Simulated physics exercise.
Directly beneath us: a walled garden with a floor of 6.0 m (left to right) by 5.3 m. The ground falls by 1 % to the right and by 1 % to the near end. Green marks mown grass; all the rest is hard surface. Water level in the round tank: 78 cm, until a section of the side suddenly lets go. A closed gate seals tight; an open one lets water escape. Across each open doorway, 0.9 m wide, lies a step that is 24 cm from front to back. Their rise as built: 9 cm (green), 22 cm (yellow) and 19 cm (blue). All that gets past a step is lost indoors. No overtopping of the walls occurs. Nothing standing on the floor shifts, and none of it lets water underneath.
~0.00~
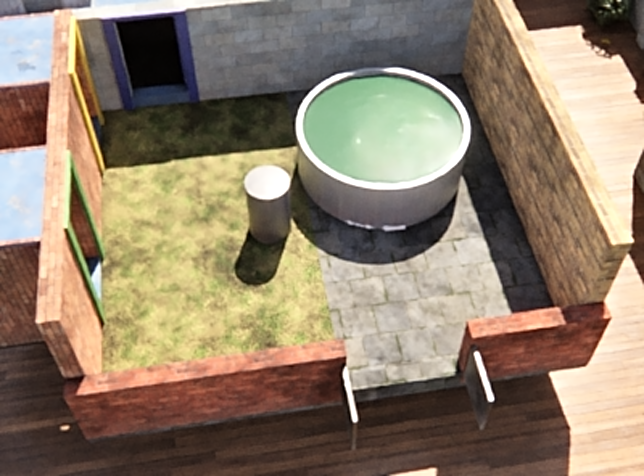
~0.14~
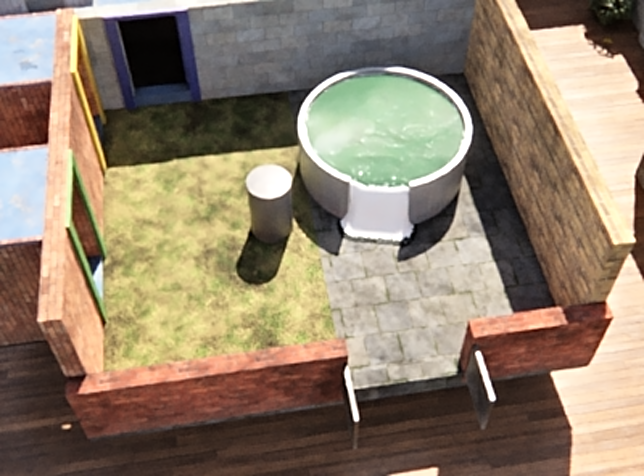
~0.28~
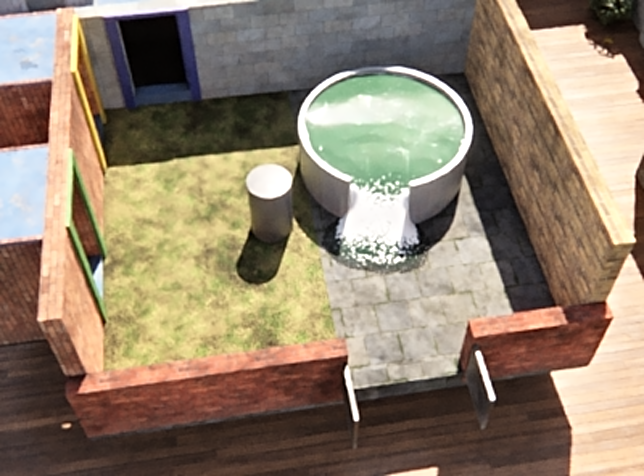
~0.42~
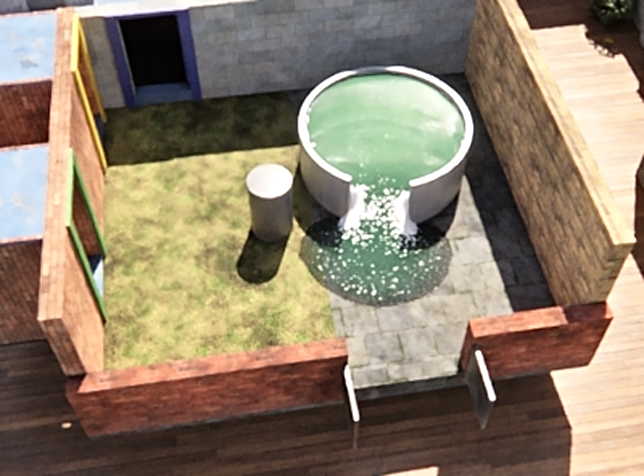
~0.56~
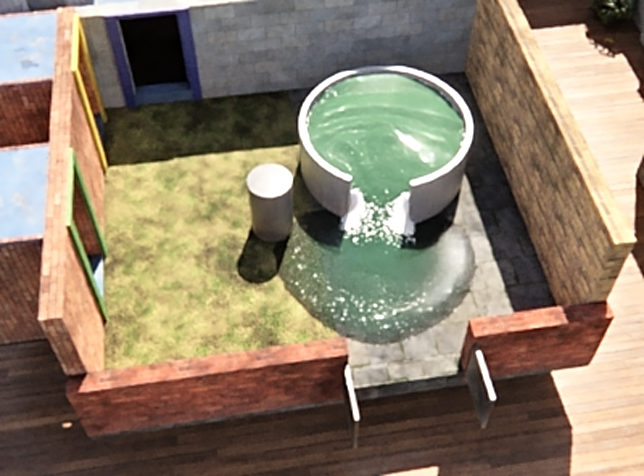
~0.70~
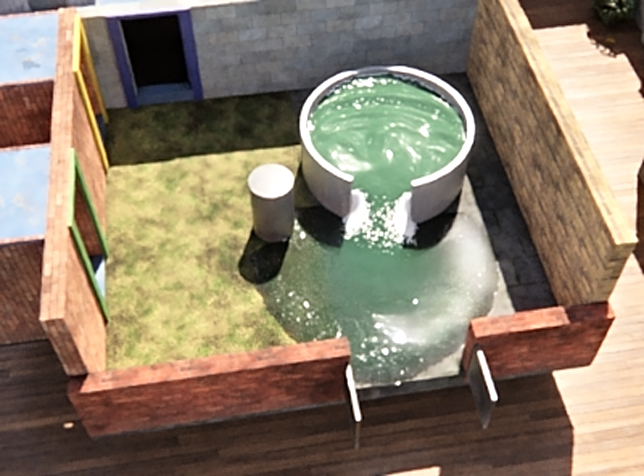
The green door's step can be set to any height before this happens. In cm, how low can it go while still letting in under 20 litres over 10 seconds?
I would say 5 cm.
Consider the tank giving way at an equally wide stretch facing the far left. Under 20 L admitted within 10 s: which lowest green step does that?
Then 6.5 cm.
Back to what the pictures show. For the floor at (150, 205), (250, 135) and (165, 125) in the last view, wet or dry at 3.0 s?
Point by point, the first is spared, the second spared and the third spared.
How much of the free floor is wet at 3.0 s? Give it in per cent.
Some 50 per cent of it.
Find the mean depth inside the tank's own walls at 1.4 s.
About 57 cm.
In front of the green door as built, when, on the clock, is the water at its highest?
Peak: Close to 4.0 s.
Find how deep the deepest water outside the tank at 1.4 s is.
About 39 cm.
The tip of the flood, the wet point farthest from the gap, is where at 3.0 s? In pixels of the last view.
Lab note: Front tip approx. at (106, 405).
After 1.4 s water covers 35 % of the floor, deepest (39 cm) near (386, 230); it has not reached the green door.
After 3.0 s water covers 50 % of the floor, deepest (28 cm) near (386, 230); it has not reached the green door.
After 10.0 s water covers 100 % of the floor, deepest (10 cm) near (337, 373); 5 cm at the green door, 0 litres in over its 9 cm step.
At the green door as built, the water arrived by 3.2 s and peaked near 9 cm at 4.0 s.
Run again over the same 10 s with other heights there, 30 litres in over 4 cm, 13 litres over 5.5 cm. The limit of 20 litres is kept from about 5 cm up.
